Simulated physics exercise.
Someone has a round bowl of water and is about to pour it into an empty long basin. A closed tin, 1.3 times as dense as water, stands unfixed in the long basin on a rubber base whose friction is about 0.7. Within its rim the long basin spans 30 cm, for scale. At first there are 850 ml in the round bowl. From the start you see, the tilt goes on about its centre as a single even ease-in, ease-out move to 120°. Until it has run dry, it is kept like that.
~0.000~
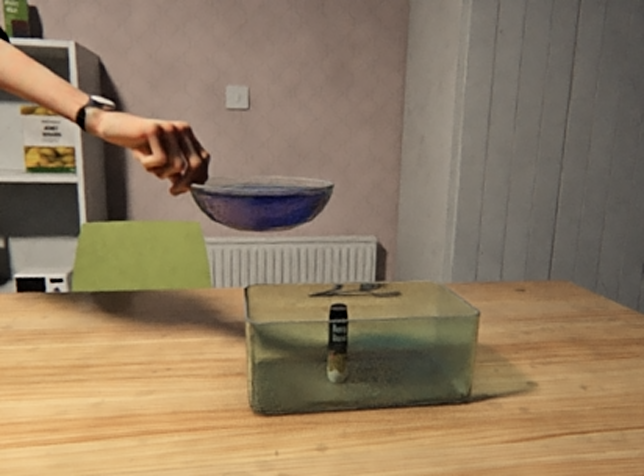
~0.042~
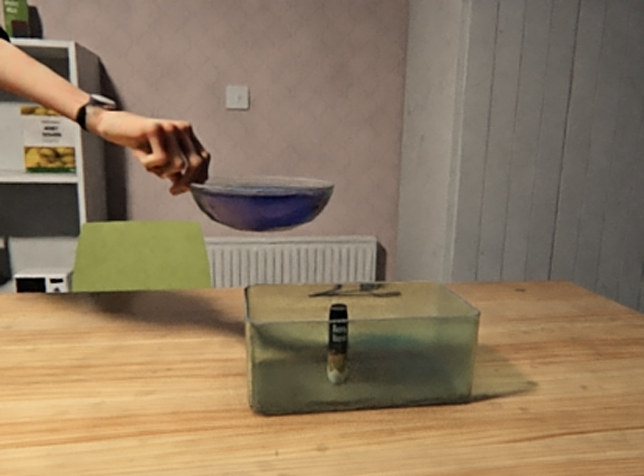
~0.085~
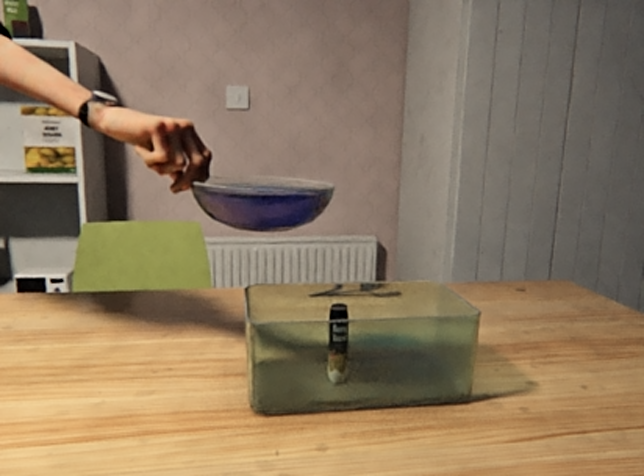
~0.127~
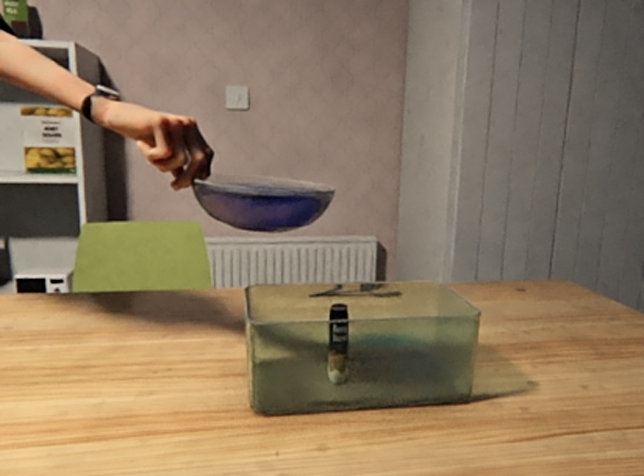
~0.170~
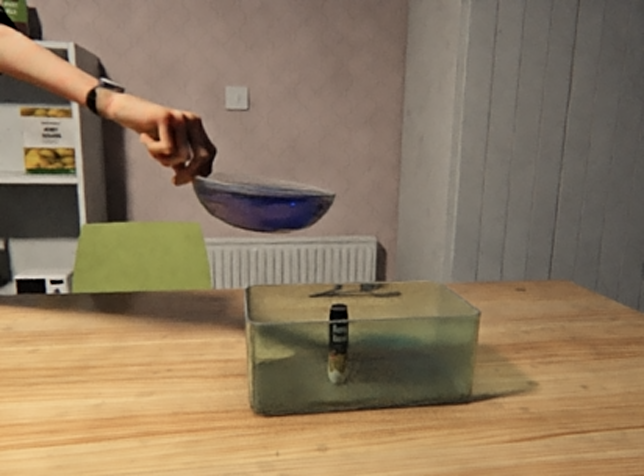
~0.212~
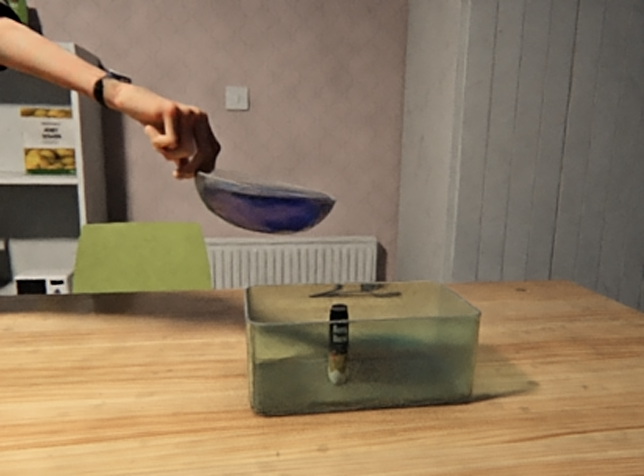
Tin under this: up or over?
Up.
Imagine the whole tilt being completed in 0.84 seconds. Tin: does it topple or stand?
The tin stays up.
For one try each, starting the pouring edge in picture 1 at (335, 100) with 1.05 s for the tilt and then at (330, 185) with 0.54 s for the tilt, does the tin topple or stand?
In the first try it comes down; in the second it remains standing.
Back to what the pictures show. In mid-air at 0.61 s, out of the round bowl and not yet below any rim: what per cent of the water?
Some 38 per cent, I reckon.
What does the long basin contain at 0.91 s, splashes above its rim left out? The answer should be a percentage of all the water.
I'd say roughly 98 in a hundred of it.
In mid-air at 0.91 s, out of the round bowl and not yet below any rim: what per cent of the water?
Close to 1 per cent.
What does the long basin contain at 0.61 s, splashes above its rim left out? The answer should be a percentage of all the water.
About 50%.
By 0.61 s the tilt is 76° and 12 per cent is still to pour; the tin stands where it began.
By 0.91 s the tilt is 115° and 0 per cent is still to pour; the tin stands where it began.
By 1.22 s the tilt is 120° and 0 per cent is still to pour; the tin stands where it began.
By 1.55 s the tilt is 120° and 0 per cent is still to pour; the tin stands where it began.
At rest the tin stands where it began.
